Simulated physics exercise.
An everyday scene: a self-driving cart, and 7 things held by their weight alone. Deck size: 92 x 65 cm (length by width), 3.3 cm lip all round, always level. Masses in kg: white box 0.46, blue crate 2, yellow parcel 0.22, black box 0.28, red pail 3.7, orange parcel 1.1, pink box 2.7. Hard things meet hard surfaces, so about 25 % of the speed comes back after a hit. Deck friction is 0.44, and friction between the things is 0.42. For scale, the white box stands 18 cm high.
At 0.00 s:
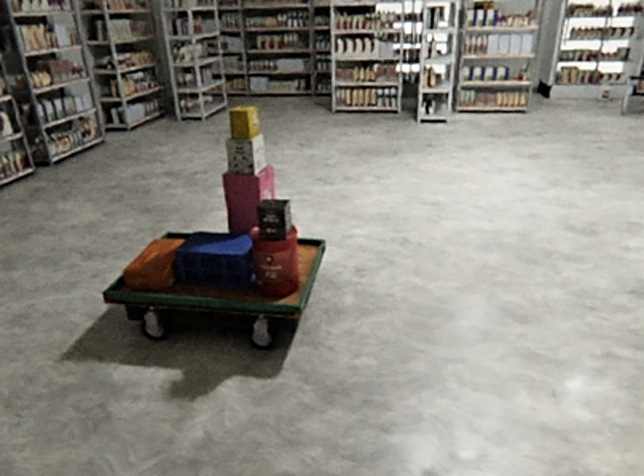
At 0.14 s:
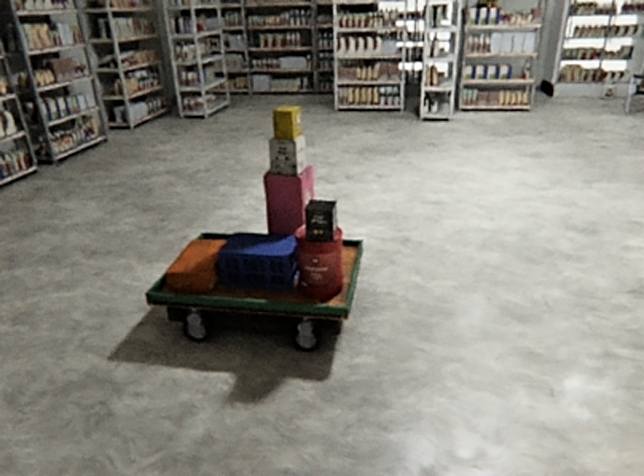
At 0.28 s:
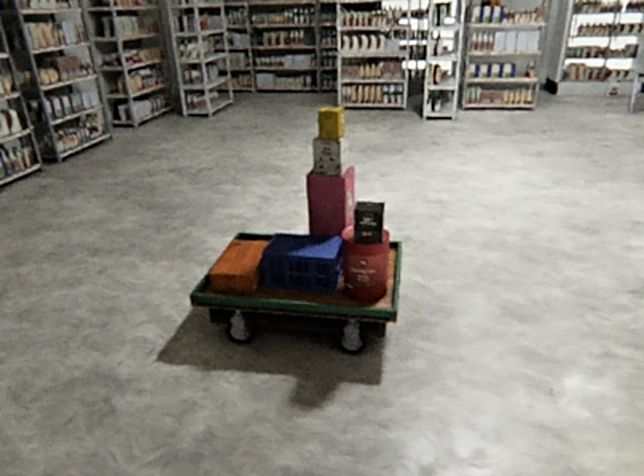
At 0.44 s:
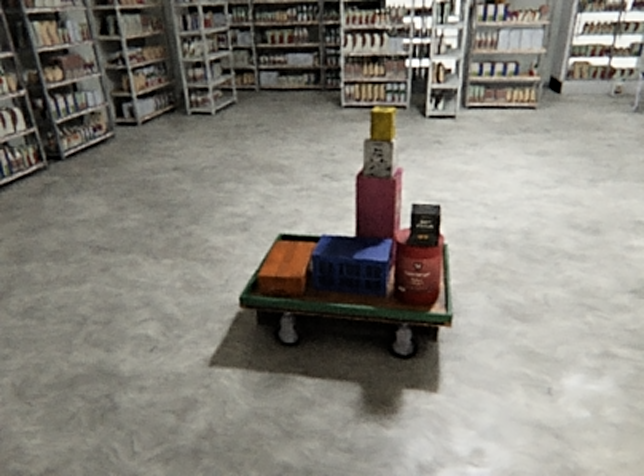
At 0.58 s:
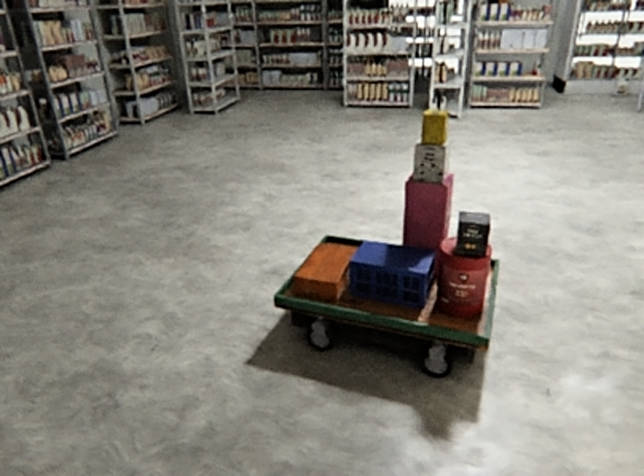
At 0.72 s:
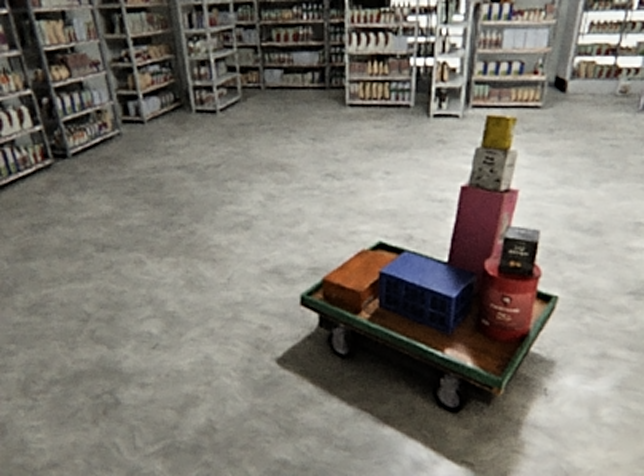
To begin with, a flat cart carrying a pink, white and yellow stack, orange and blue items, and a black box on a red pail rolls rightward past store shelves. It then turns toward the viewer, while the pail and black box slide across the deck toward its far side.
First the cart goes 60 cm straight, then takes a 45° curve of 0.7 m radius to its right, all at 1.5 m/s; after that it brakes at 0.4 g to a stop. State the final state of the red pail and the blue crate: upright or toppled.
Red pail: Upright; blue crate: Upright.
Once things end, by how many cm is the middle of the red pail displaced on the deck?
The shift is close to 20 cm.
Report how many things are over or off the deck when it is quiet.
In total, 3.
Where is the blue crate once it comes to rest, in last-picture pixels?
Around (551, 379).
After 0.82 s, 123 cm covered, turned 39°; white box now off the deck; red pail slid 20 cm near (539, 322); blue crate slid 2 cm near (447, 308).
After 1.02 s, 152 cm covered, turned 45°; pink box now off the deck; red pail slid 20 cm near (609, 374); blue crate slid 2 cm near (500, 346).
After 1.22 s, 170 cm covered, turned 45°; red pail slid 20 cm; blue crate slid 2 cm near (543, 374); black box slid 28 cm.
After 1.52 s, 174 cm covered, turned 45°, stopped; red pail slid 20 cm; blue crate slid 2 cm near (551, 379); black box slid 28 cm.
At rest (1.9 s), off the deck and tipped over, white box, yellow parcel and pink box; not toppled but over 10 cm from the start, black box and red pail; the other 2 in place, give or take 10 cm. In the last view, blue crate near (551, 379).
